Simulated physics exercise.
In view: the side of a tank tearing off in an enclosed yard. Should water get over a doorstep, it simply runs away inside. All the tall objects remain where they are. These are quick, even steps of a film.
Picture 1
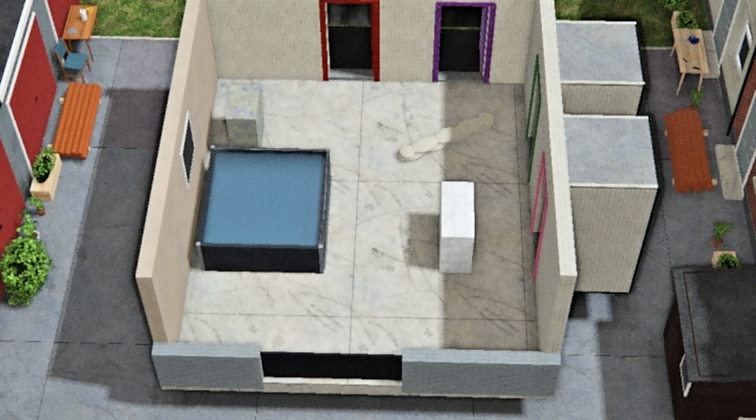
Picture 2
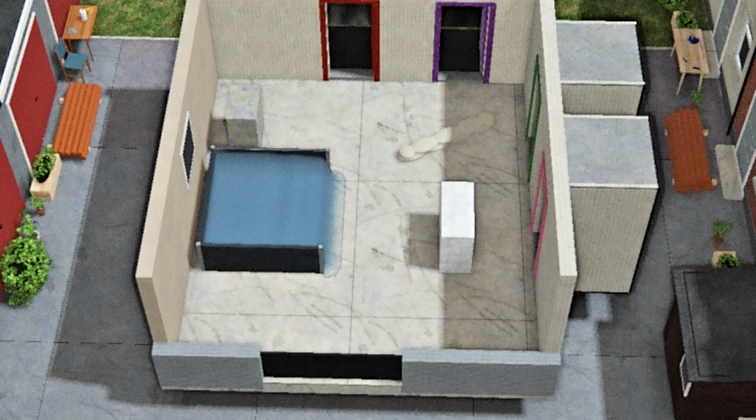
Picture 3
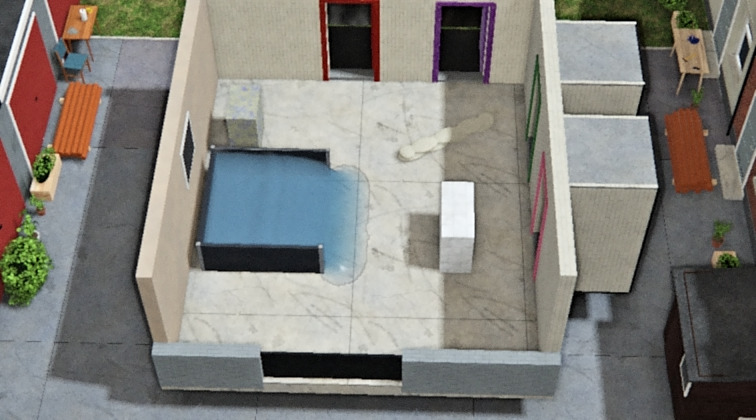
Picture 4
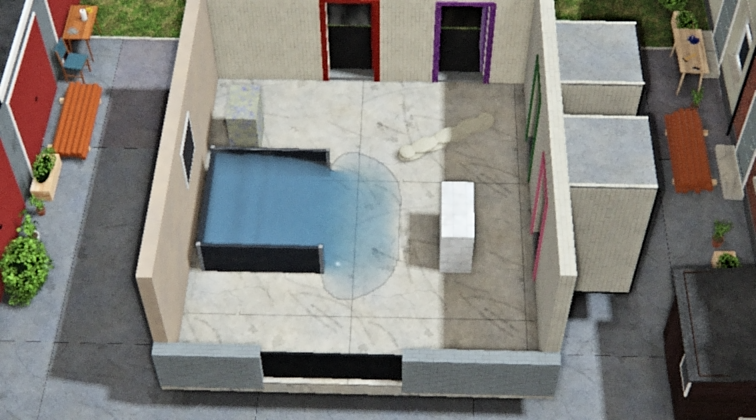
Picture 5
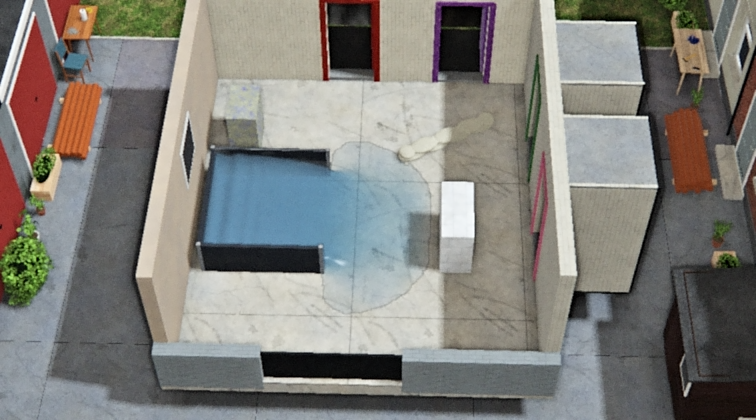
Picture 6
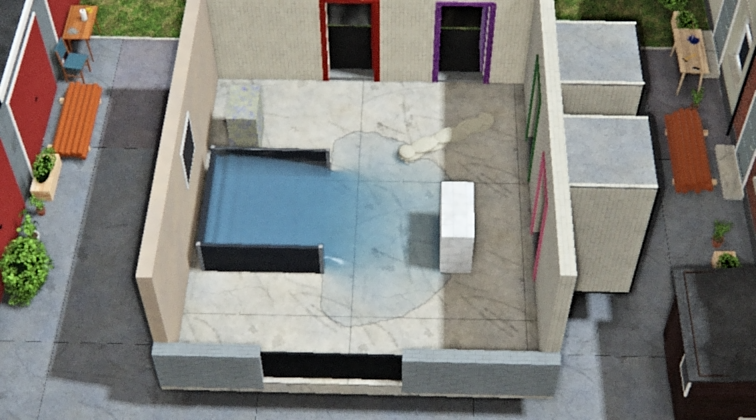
Blue water poured out of the open right side of a big dark tank in a walled yard, spreading across the pale marble floor in a widening puddle that reached the white block.
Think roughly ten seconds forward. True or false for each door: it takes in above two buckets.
The green door, true; the purple door, true; the pink door, true; the red door, false.
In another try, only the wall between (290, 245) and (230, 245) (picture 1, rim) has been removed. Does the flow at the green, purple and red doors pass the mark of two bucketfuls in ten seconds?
Then: The green door stays under; the purple door holds; the red door keeps below it.
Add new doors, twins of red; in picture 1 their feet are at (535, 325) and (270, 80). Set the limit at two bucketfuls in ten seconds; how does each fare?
In order: Tops the limit, stays within it.
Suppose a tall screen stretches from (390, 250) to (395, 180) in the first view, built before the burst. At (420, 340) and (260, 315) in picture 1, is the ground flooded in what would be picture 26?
Taking the points in order, the first is inundated and the second is high and dry.
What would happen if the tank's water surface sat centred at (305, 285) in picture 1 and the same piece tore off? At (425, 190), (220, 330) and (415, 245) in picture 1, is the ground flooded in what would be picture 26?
As listed: Flooded, clear, wet.
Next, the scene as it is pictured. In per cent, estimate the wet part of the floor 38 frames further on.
About 90 percent.
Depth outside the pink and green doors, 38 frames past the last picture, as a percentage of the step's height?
In turn 180 and 90 per cent.
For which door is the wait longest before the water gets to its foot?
Answer - the red one.
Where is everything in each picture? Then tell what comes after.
Still water in the water tank at (265, 199), in the first frame.
Water pours out at (324, 214) and has run to (339, 175), in the second frame.
The front is at (349, 279), out from the gap at (324, 216), in the third frame.
Water pours out at (324, 217) and has run to (366, 290), in the fourth frame.
Water pours out at (324, 217) and has run to (400, 159), in the fifth frame.
The front is at a hidden place, out from the gap at (324, 217), in the sixth frame.
A moment on, water covers 40 % of the floor; the green door wet at the sill, nothing in, the purple door not reached, the pink door not reached, the red door not reached.
Next, water covers 50 % of the floor; the green door over two buckets in, the purple door wet at the sill, nothing in, the pink door wet at the sill, nothing in, the red door not reached.
Then, water covers 65 % of the floor; the green door far over two buckets in, the purple door under two buckets in, the pink door wet at the sill, nothing in, the red door wet at the sill, nothing in.
Later, water covers 90 % of the floor; the green door far over two buckets in, the purple door over two buckets in, the pink door over two buckets in, the red door wet at the sill, nothing in.
In the end, water covers 95 % of the floor; the green door far over two buckets in, the purple door over two buckets in, the pink door over two buckets in, the red door wet at the sill, nothing in.
